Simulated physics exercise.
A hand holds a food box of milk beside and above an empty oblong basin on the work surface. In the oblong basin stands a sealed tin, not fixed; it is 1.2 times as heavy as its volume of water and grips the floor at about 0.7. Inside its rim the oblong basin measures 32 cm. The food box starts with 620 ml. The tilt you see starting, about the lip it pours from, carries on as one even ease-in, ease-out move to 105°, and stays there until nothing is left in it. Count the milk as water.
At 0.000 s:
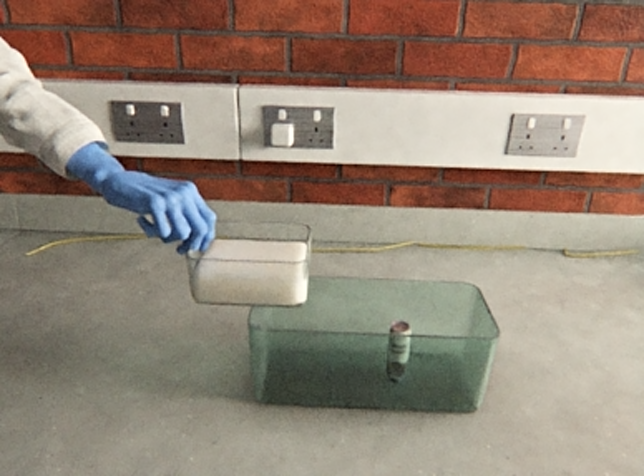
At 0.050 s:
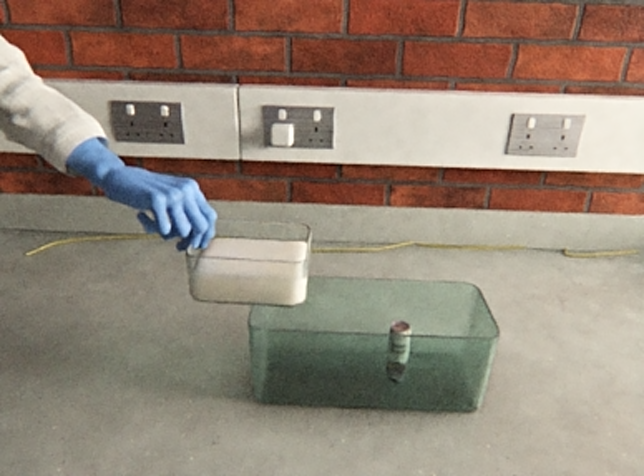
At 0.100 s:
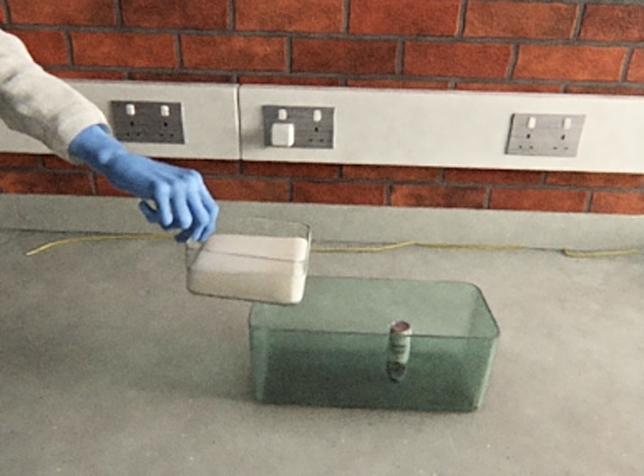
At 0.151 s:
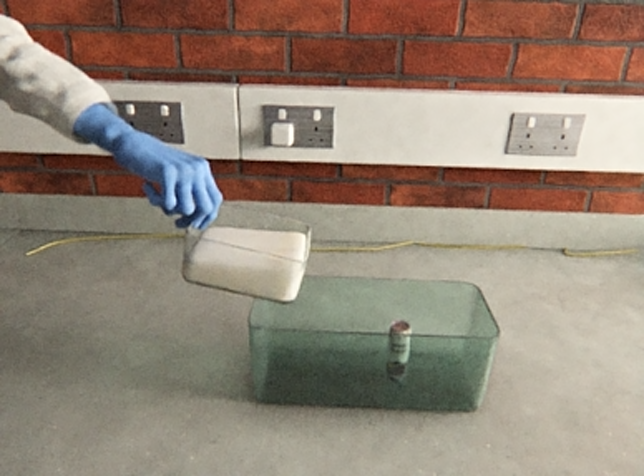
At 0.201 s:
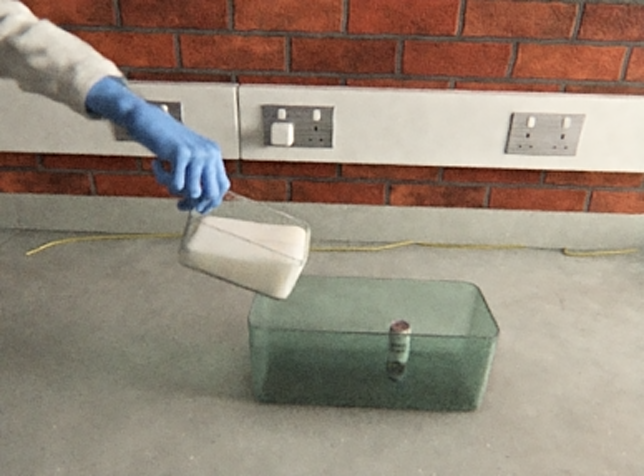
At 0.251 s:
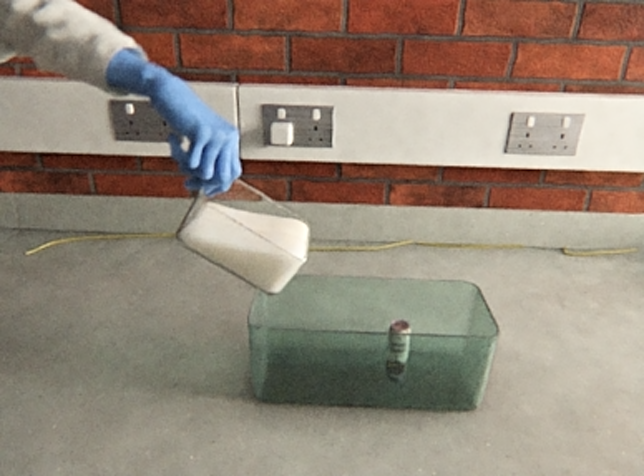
At first, a blue-gloved hand holds a clear food box of white milk nearly level, above and to the left of a green, see-through oblong basin on a grey work surface. The hand then rises and moves slightly right, lifting the box's left end so it tilts steadily down towards the right.
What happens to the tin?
It goes over.
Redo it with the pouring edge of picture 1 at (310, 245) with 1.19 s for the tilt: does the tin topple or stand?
Then it remains upright.
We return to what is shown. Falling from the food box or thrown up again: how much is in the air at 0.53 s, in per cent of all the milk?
About 56 per cent.
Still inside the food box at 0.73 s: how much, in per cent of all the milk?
Some 3 per cent.
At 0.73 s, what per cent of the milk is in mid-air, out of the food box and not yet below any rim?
About 7 per cent.
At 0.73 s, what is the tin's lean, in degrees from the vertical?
Near 30° from upright.
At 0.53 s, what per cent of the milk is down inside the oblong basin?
About 16 per cent.
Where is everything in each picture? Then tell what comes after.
Tilt 0°; pouring edge (309, 244); surface from (201, 254) to (307, 258); the oblong basin's rim runs from (255, 301) to (489, 310); the tin's top is at (400, 328), in the first picture.
Tilt 1°; pouring edge (309, 244); surface from (200, 253) to (307, 257), in the second picture.
Tilt 6°; pouring edge (309, 244); surface from (198, 249) to (306, 253), in the third picture.
Tilt 13°; pouring edge (308, 244); surface from (195, 241) to (304, 248), in the fourth picture.
Tilt 22°; pouring edge (307, 244); surface from (193, 230) to (305, 242), in the fifth picture.
Tilt 32°; pouring edge (307, 243); surface from (190, 214) to (307, 235), in the sixth picture.
By 0.53 s the tilt is 94° and 28 per cent is still to pour; the tin stands where it began.
By 0.73 s the tilt is 105° and 3 per cent is still to pour; the tin leans 29°.
By 0.94 s the tilt is 105° and 0 per cent is still to pour; the tin lies on its side.
By 1.17 s the tilt is 105° and 0 per cent is still to pour; the tin lies on its side.
At rest the tin lies on its side.
